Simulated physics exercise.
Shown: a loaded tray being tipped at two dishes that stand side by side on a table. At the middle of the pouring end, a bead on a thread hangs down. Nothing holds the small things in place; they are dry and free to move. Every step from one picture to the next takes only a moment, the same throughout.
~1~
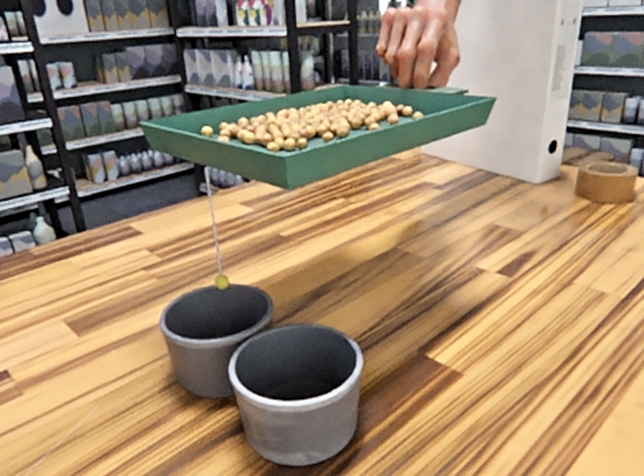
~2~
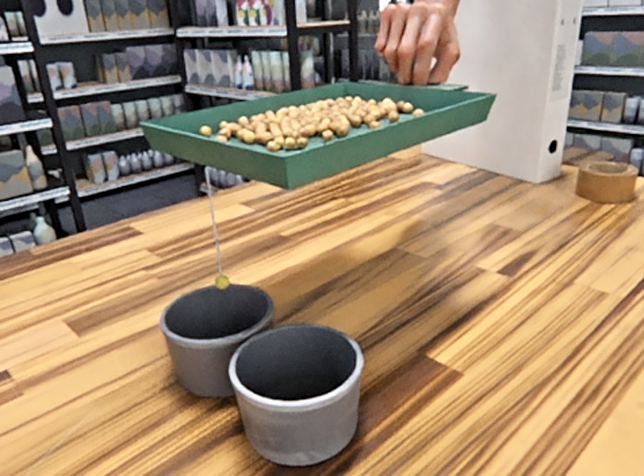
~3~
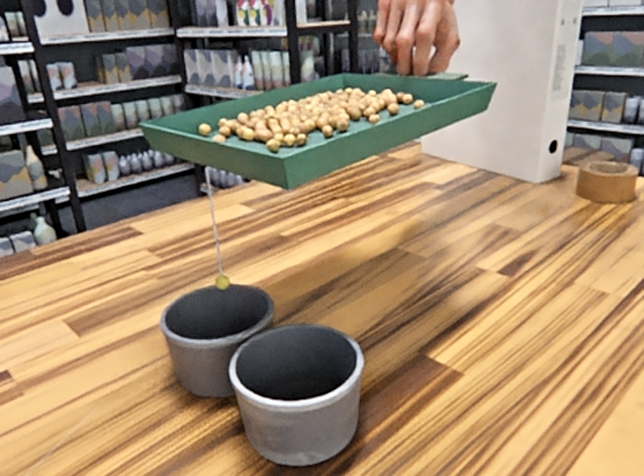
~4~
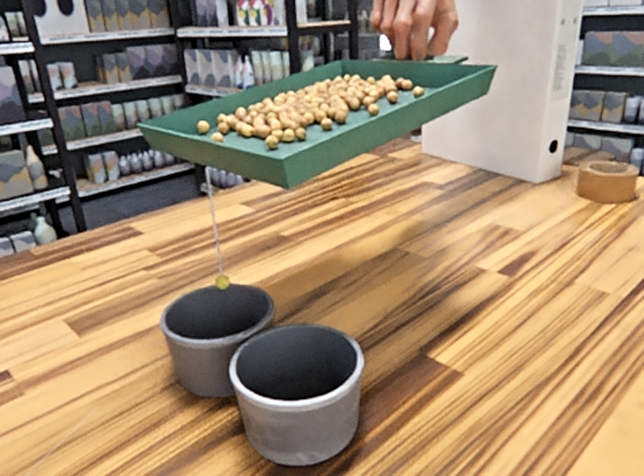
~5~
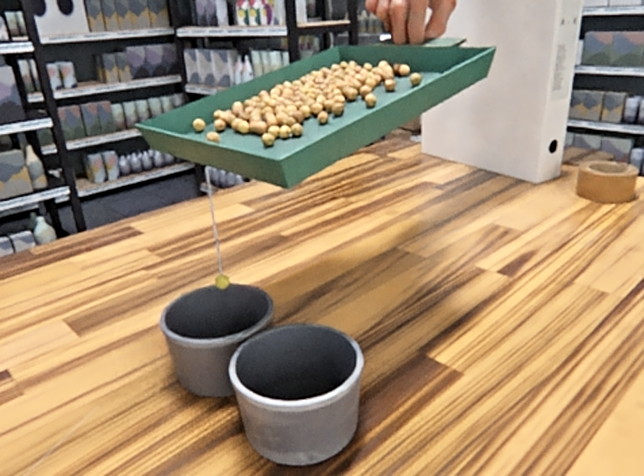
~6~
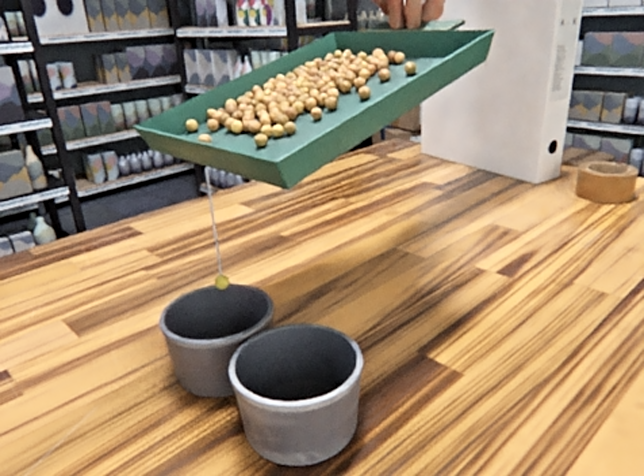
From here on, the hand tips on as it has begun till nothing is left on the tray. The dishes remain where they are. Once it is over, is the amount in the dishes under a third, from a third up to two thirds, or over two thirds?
The catch is going to be poor, below a third of the load.
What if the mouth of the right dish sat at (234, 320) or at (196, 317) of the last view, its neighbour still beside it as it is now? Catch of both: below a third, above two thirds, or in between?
Taking the tries in order: Under a third and between a third and two thirds.
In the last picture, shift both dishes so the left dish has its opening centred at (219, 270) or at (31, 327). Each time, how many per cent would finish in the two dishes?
Roughly 0% on the first try and 0% on the second.
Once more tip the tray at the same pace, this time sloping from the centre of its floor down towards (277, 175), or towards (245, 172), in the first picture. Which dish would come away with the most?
Try one - the dish to the right; try two - the dish to the right.
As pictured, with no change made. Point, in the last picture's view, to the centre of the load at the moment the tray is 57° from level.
Roughly at (202, 134).
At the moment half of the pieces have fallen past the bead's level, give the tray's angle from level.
The tilt is near 95° by then.
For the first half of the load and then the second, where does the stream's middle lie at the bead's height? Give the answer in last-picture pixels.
Half one: (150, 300), half two: (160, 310).
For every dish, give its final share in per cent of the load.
Roughly 10 in a hundred end in the left dish and roughly 0 in a hundred in the right dish.
Soon after the last picture, tray tipped steeply; nearly all on the tray; a stray few in the air.
A little later, tray tipped right over; about a quarter on the tray; a stray few in the right dish; a small part in the left dish; about a third outside both; about a third in the air.
Later still, tray tipped past a quarter turn; a stray few in the right dish; a small part in the left dish; most outside both.
By the end, tray tipped past a quarter turn; a stray few in the right dish; a small part in the left dish; most outside both.
